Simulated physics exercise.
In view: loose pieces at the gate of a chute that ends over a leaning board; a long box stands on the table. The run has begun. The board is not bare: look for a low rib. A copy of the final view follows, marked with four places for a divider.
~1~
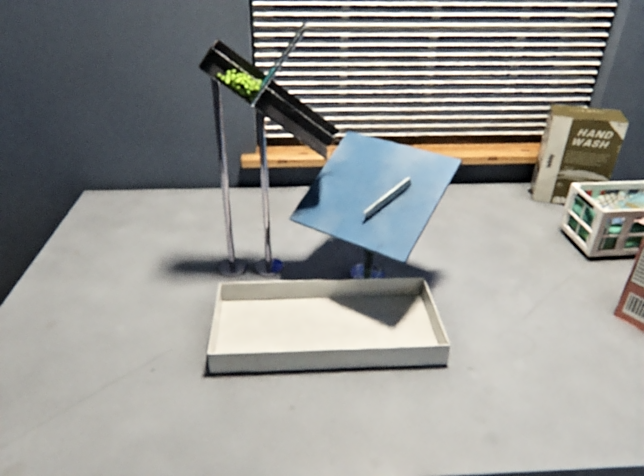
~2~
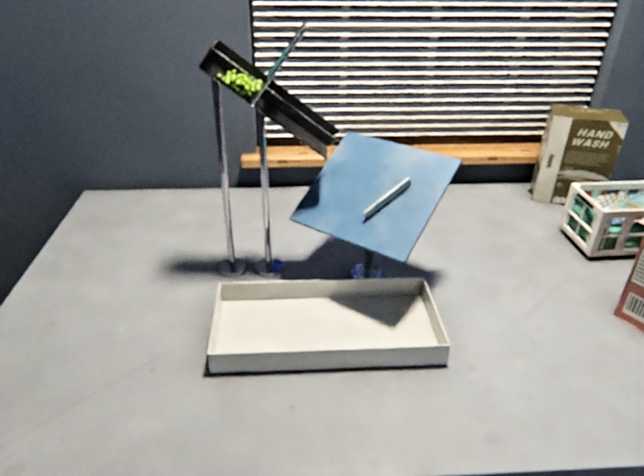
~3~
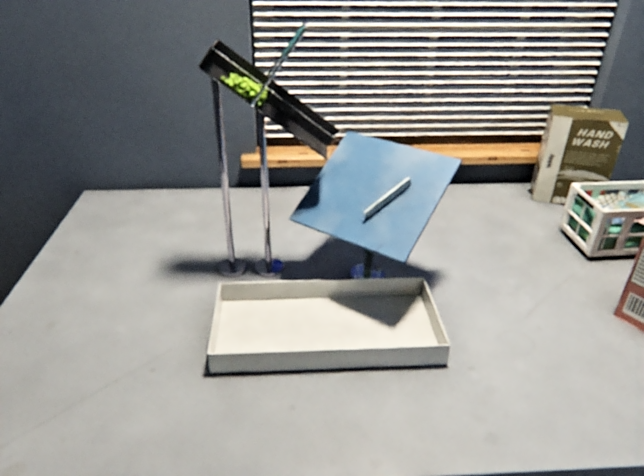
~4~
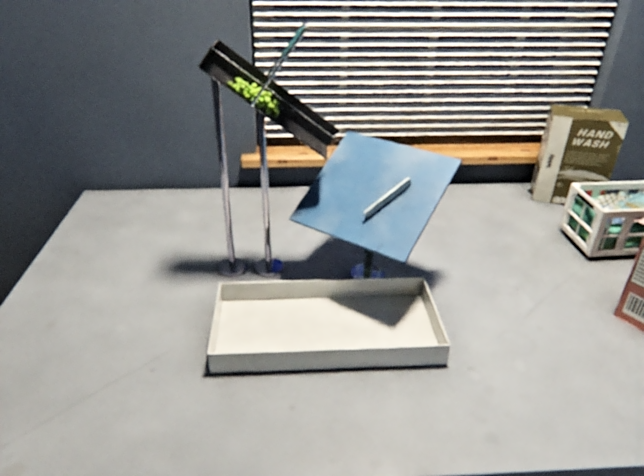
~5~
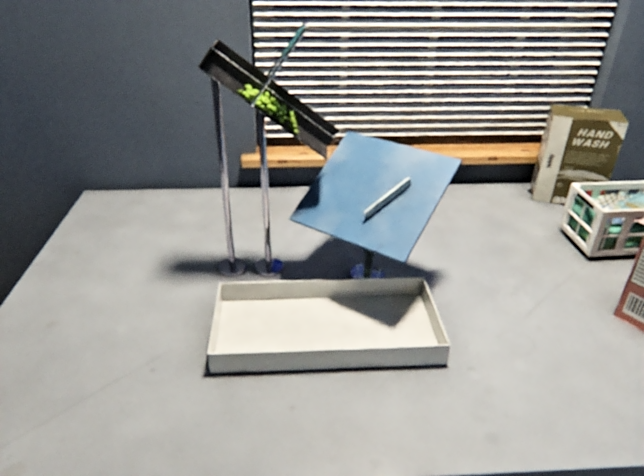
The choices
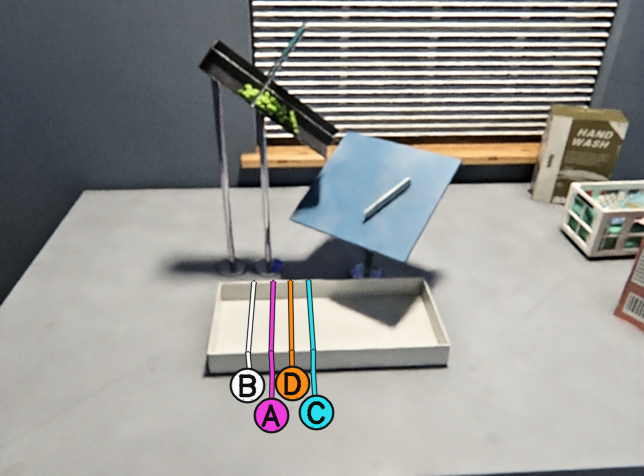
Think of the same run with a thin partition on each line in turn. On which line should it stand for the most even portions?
It is C.
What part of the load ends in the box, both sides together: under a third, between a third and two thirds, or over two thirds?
Over two thirds.
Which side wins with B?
More lands on the right.
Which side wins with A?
The right side.
On the marked copy, line A crosses the front rim at (271, 351); line B crosses the front rim at (248, 352); line C crosses the front rim at (313, 350); line D crosses the front rim at (291, 351).
If A is chosen, of what is caught, just a few on the left of the divider, almost all on the right.
If B is chosen, of what is caught, just a few on the left of the divider, almost all on the right.
If C is chosen, of what is caught, roughly half on the left of the divider, roughly half on the right.
If D is chosen, of what is caught, about a tenth on the left of the divider, almost all on the right.
